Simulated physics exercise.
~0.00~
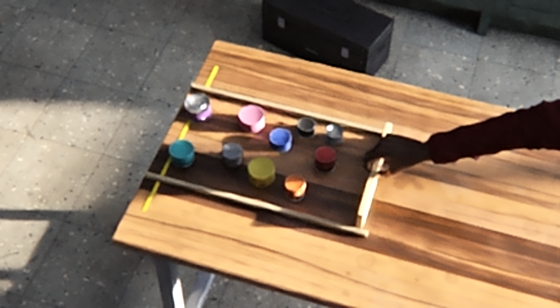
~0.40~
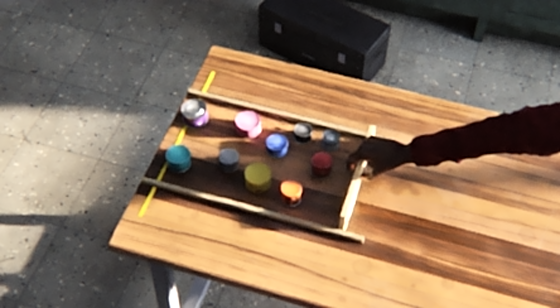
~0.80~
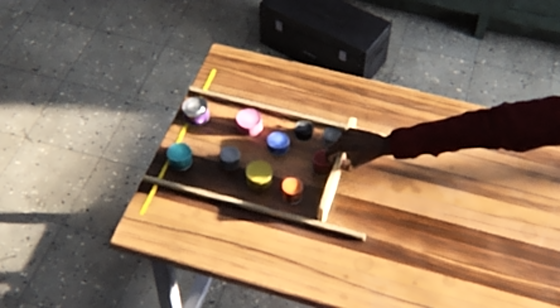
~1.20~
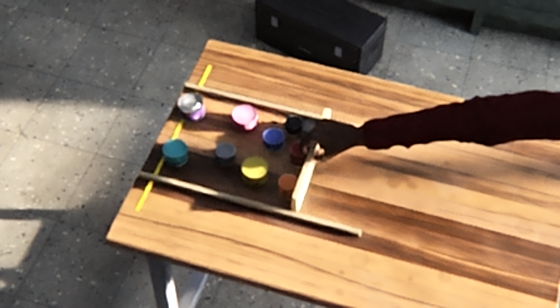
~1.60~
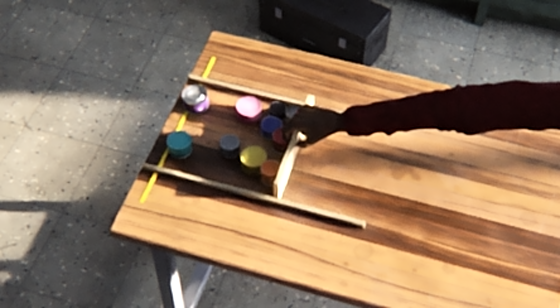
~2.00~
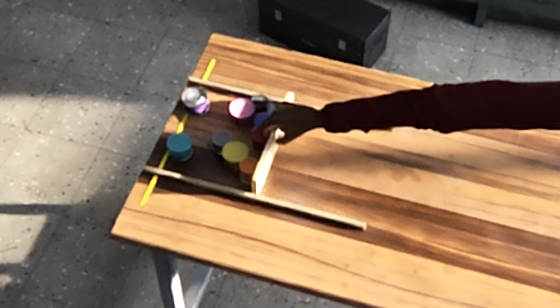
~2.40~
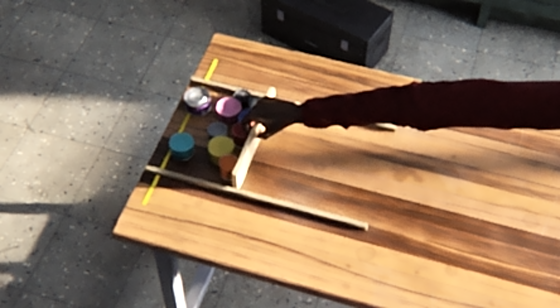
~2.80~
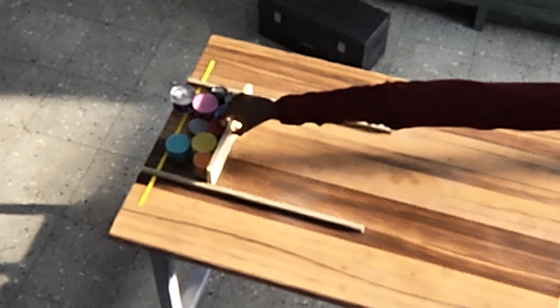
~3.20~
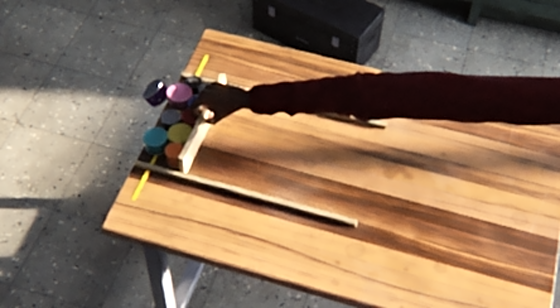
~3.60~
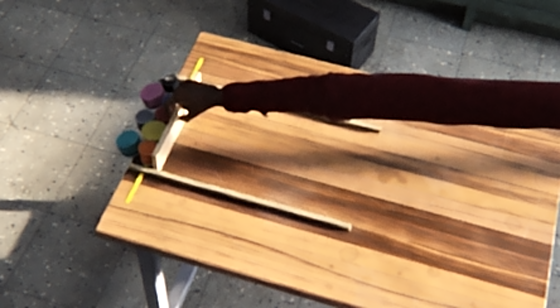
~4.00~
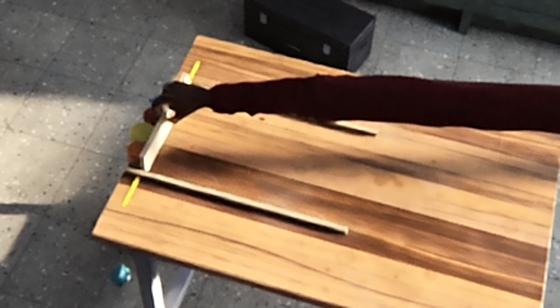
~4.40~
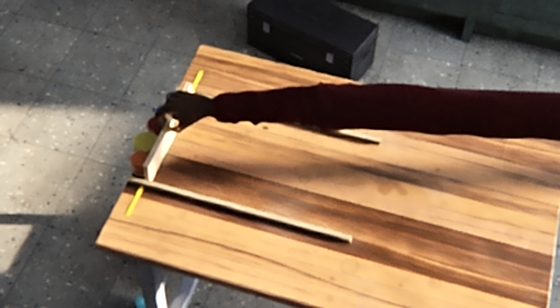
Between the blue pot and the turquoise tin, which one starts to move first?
The blue pot starts to move first, while the turquoise tin is still at rest near the tape. The turquoise tin only gets pushed along later, once the board has brought the bunched pots close to the edge.
